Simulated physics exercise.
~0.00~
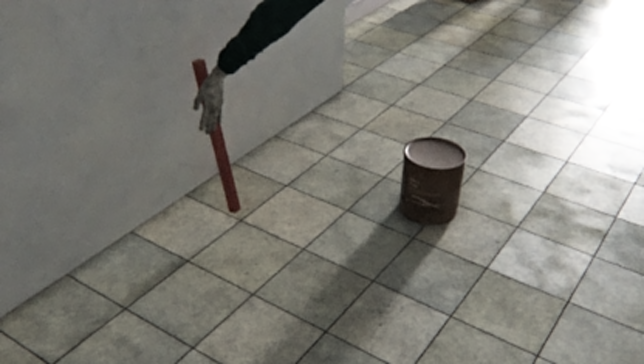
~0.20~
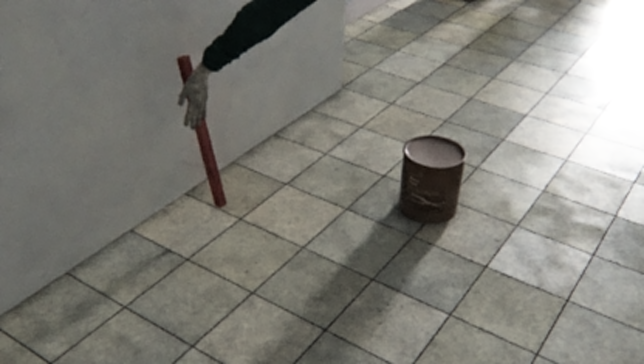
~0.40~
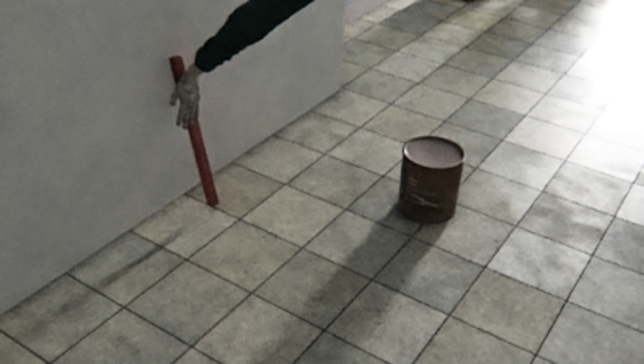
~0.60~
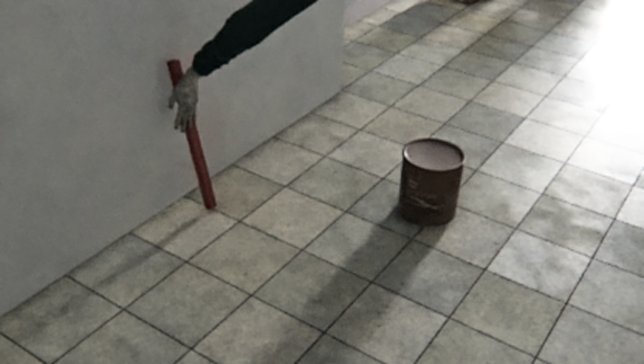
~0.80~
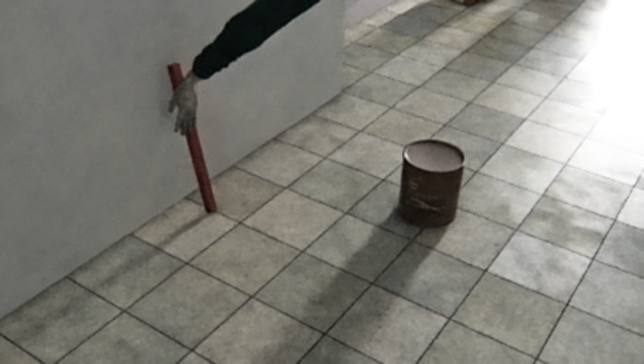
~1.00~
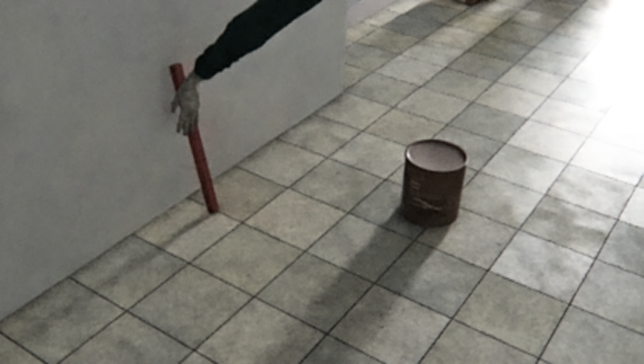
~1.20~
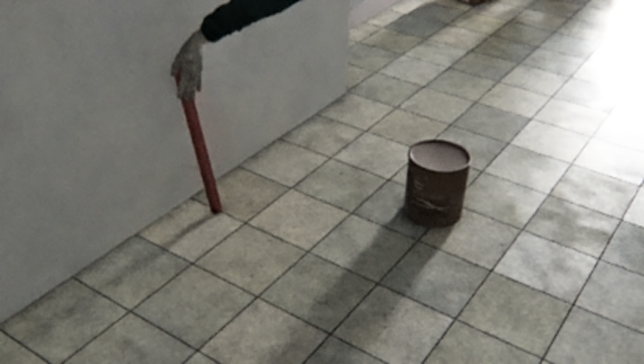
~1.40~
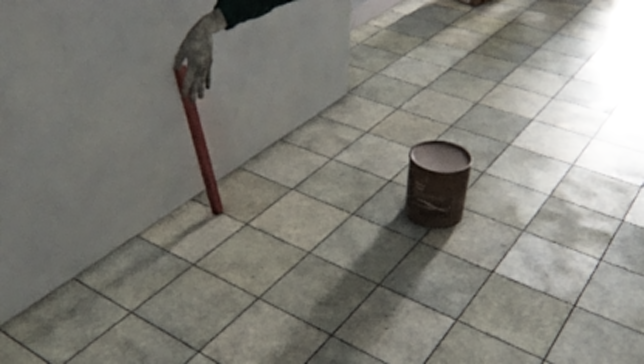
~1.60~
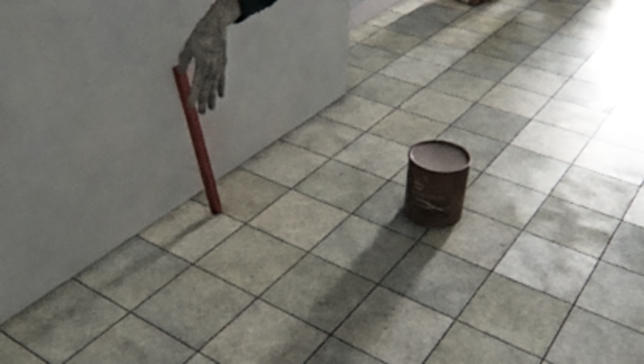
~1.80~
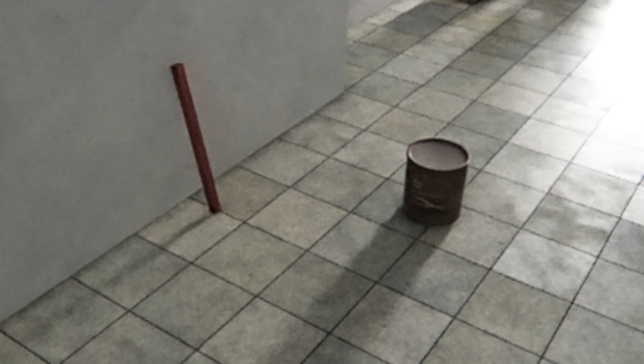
In the video, a gloved hand holds a red pole upright at a slant, shifts it slightly left, and leans it against a pale wall beside a brown pail on a tiled floor. The hand then lets go and draws back out of view, and the pole stays leaning.
